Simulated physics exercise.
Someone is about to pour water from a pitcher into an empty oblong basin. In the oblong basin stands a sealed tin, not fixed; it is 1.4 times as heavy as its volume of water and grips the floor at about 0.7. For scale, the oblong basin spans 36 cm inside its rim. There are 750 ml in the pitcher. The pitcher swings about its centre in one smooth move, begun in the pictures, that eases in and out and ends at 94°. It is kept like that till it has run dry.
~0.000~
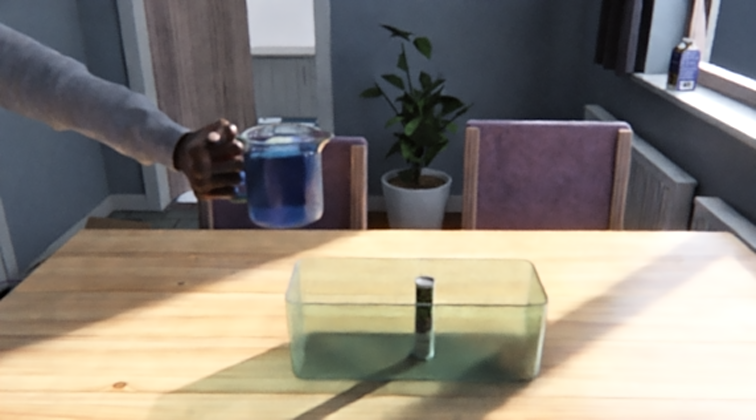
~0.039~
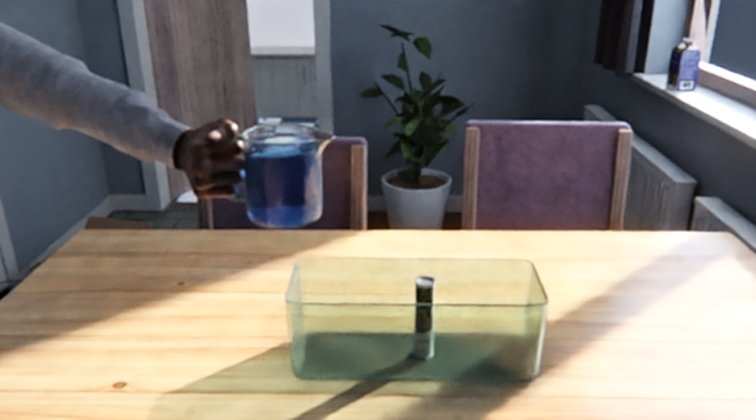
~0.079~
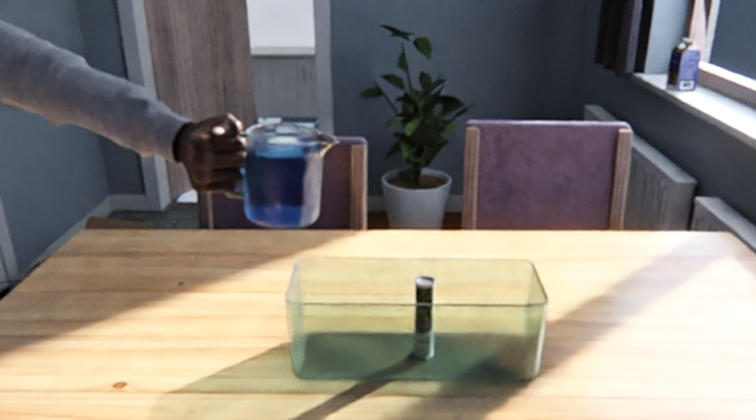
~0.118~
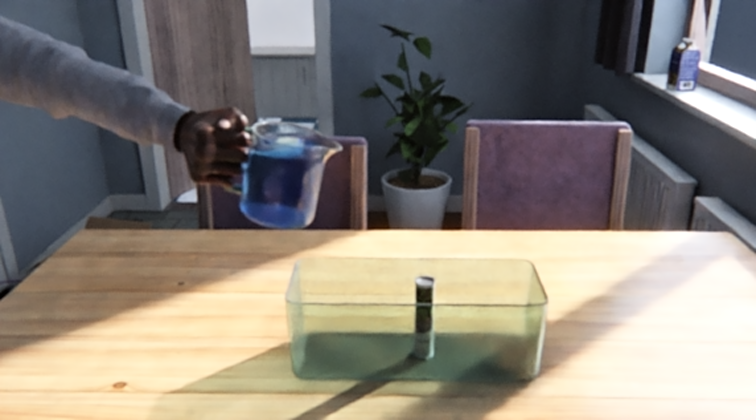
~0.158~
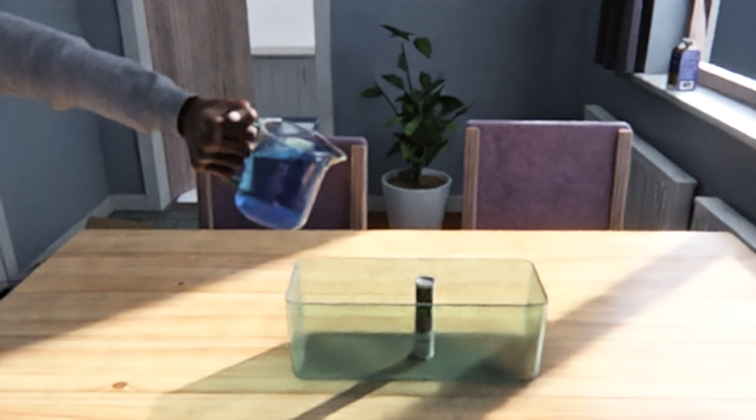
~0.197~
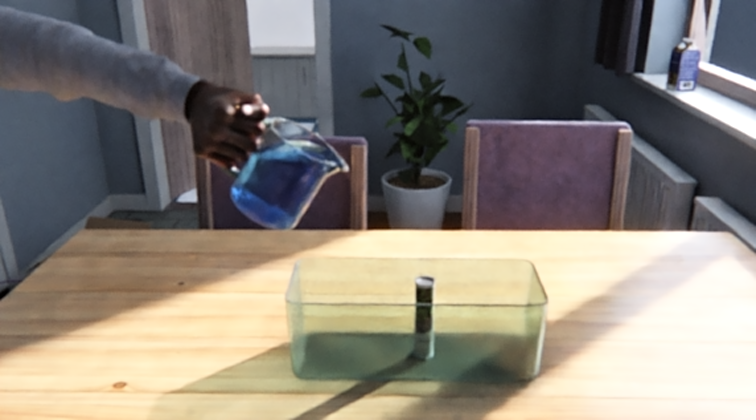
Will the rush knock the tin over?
The tin stays up.
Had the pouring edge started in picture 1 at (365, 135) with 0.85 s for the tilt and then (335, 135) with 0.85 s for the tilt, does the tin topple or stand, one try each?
First it topples; then it keeps standing.
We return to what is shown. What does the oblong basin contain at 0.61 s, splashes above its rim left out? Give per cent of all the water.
Some 50 per cent.
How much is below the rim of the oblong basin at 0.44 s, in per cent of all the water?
Some 10 per cent.
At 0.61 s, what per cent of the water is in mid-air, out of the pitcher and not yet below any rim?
Some 22 per cent.
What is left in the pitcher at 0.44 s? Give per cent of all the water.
Some 62 per cent.
After 0.44 s the tilt is 91° and 62 per cent is still to pour; the tin stands where it began.
After 0.61 s the tilt is 94° and 27 per cent is still to pour; the tin stands where it began.
After 0.79 s the tilt is 94° and 11 per cent is still to pour; the tin stands where it began.
After 0.99 s the tilt is 94° and 5 per cent is still to pour; the tin stands where it began.
In the end the tin stands where it began.
